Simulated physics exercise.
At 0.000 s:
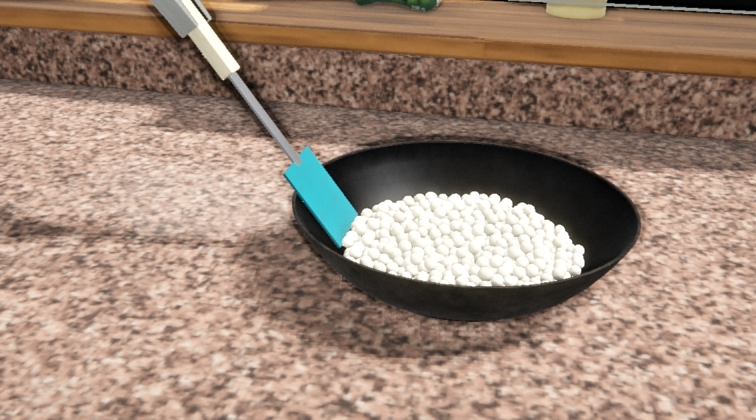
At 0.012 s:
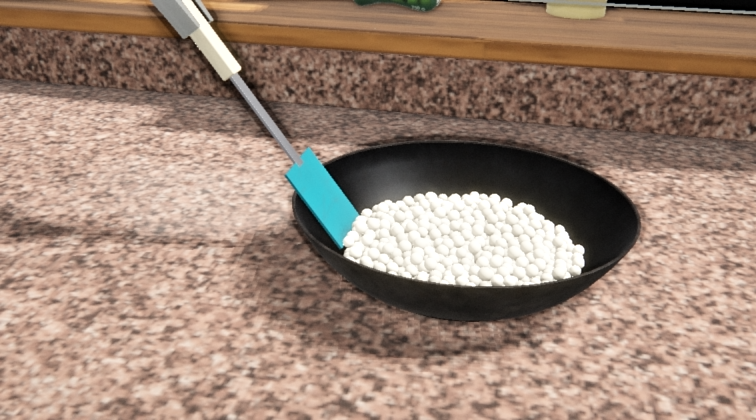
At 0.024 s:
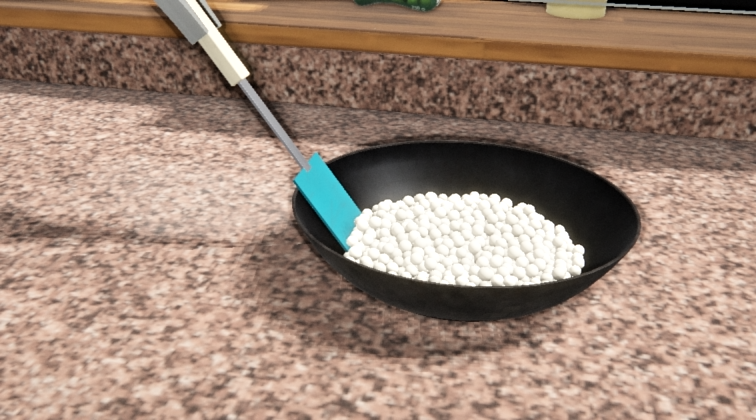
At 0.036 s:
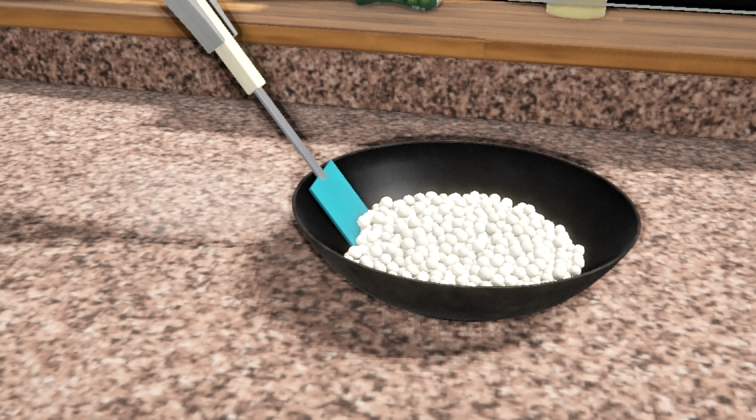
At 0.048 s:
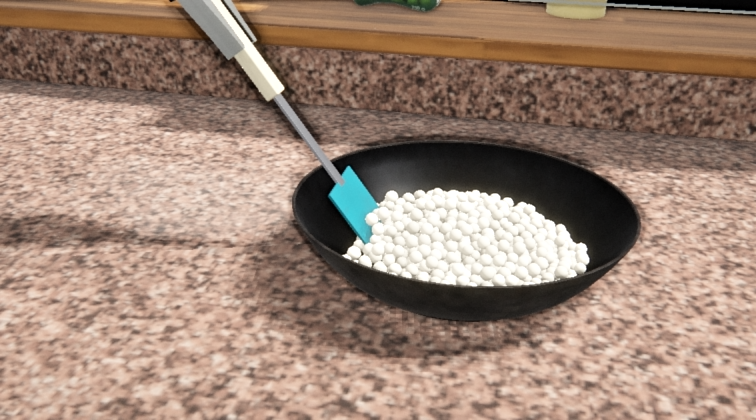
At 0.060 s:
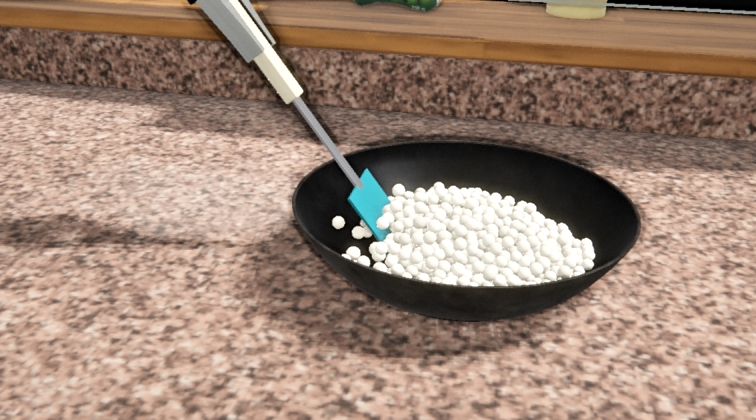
On a speckled stone countertop, a gripper slid a turquoise spatula rightward inside a black wok, pushing into a heap of small white beads, and a few rolled loose around the blade on the left.
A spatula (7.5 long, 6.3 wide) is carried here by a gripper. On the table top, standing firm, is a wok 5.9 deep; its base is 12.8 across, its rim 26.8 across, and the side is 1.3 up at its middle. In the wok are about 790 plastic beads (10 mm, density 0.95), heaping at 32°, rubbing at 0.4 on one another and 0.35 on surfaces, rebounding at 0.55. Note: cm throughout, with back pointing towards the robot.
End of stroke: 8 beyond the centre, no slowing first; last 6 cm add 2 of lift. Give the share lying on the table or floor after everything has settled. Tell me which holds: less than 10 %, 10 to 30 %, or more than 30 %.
10 to 30 % holds.
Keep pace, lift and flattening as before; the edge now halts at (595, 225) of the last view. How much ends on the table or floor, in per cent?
Estimate: Approx. 30 %.
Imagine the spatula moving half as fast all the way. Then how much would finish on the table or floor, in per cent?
Roughly 5 per cent, I'd say.
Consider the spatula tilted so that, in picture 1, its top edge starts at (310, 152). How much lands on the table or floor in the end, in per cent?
20 percent or thereabouts.
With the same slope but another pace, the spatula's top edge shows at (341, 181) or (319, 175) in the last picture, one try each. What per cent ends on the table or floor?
Estimates: Near 15 %, near 0 %.
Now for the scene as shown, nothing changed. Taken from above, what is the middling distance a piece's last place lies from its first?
Somewhere near 3 centimetres, I reckon.
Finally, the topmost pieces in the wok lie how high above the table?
About 5.5 centimetres.
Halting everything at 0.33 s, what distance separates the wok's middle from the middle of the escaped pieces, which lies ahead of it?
I'd say some 22 centimetres.
By 0.09 s, sloping 53°, highest piece 8 above the table; 786 in the wok.
By 0.12 s, sloping 53°, highest piece 11 above the table; 785 in the wok, 1 on the blade or in flight.
By 0.33 s, sloping 53°, highest piece 12 above the table; 637 in the wok, 65 on the table or floor, 84 on the blade or in flight.
By 1.38 s, sloping 53°, highest piece 5 above the table; 636 in the wok, 150 on the table or floor.
Final count, 636 in the wok, 150 on the table or floor. That is 19 % on the table or floor.
